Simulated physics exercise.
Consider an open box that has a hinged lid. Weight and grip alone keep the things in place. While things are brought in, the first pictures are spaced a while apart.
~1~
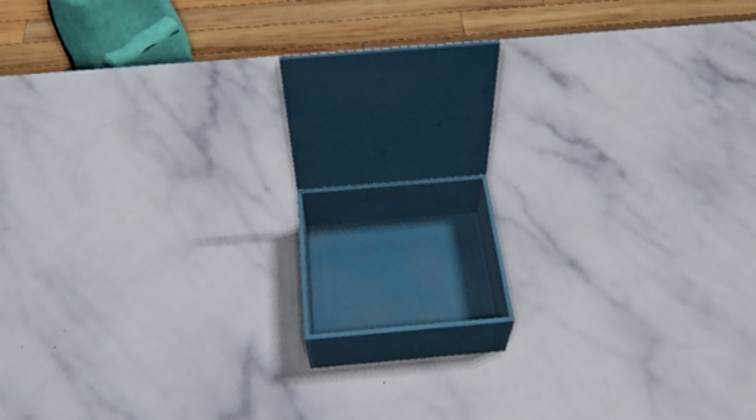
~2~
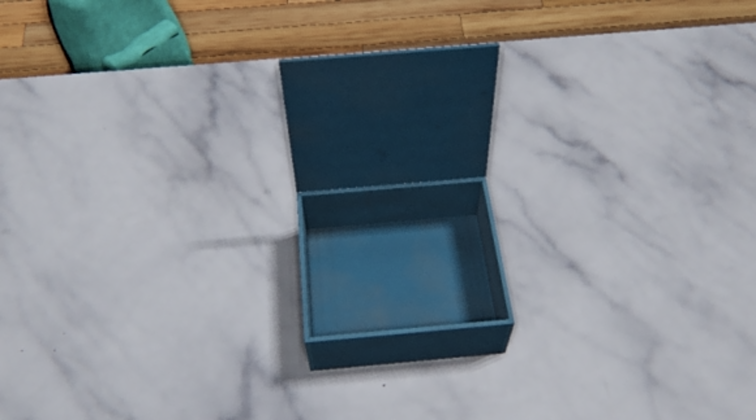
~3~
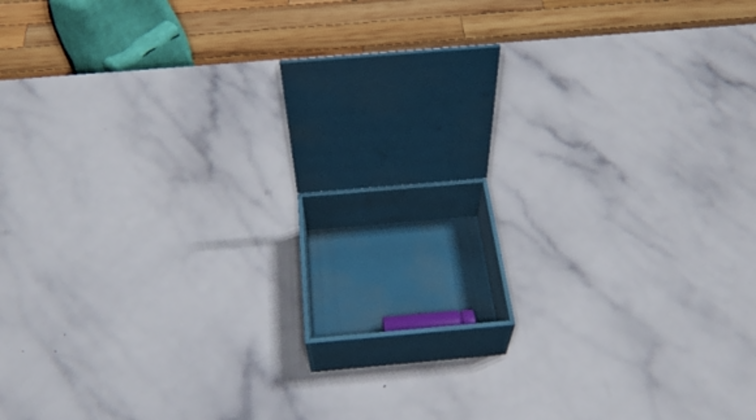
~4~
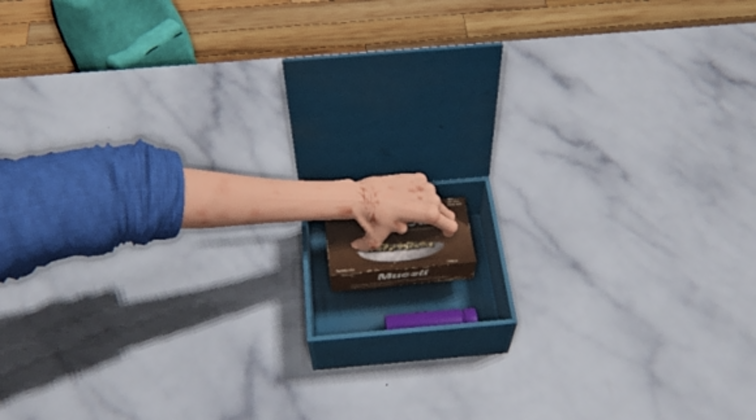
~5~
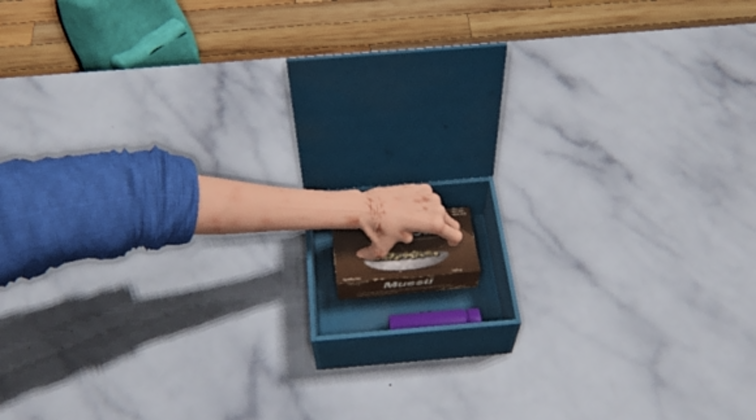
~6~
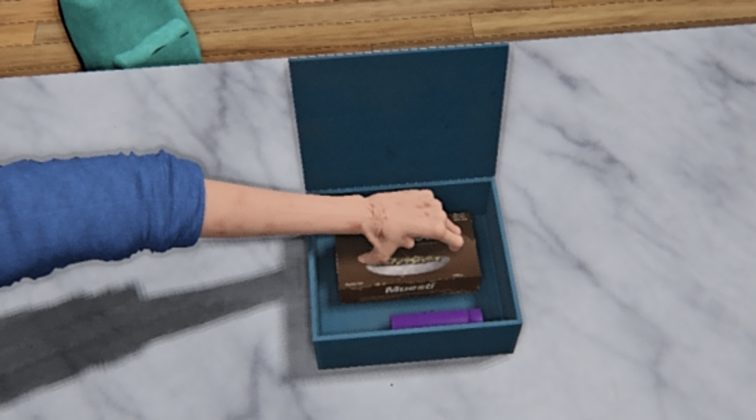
At the start, an empty blue box with its hinged lid open sits on a marble surface. A small purple cylinder then appears inside near the front edge. Next, a blue-sleeved arm reaches in from the left, lowering a brown muesli packet into the box behind it, the hand still holding on.
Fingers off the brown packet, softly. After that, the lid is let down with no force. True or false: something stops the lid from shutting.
False.
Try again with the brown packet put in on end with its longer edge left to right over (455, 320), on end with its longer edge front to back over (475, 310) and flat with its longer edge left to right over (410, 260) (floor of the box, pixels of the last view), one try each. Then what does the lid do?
First try: The lid remains open; second try: It remains open; third try: It comes all the way down.
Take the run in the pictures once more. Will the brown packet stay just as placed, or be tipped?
Result: The brown packet remains as it was set.
Then, 1.60 s later than the last frame, lid 64° above the rim.
Then, 1.90 s later than the last frame, lid 19° above the rim.
When it is over, lid shut; both as before. End places, in pixels of the last picture, brown packet near (406, 258).
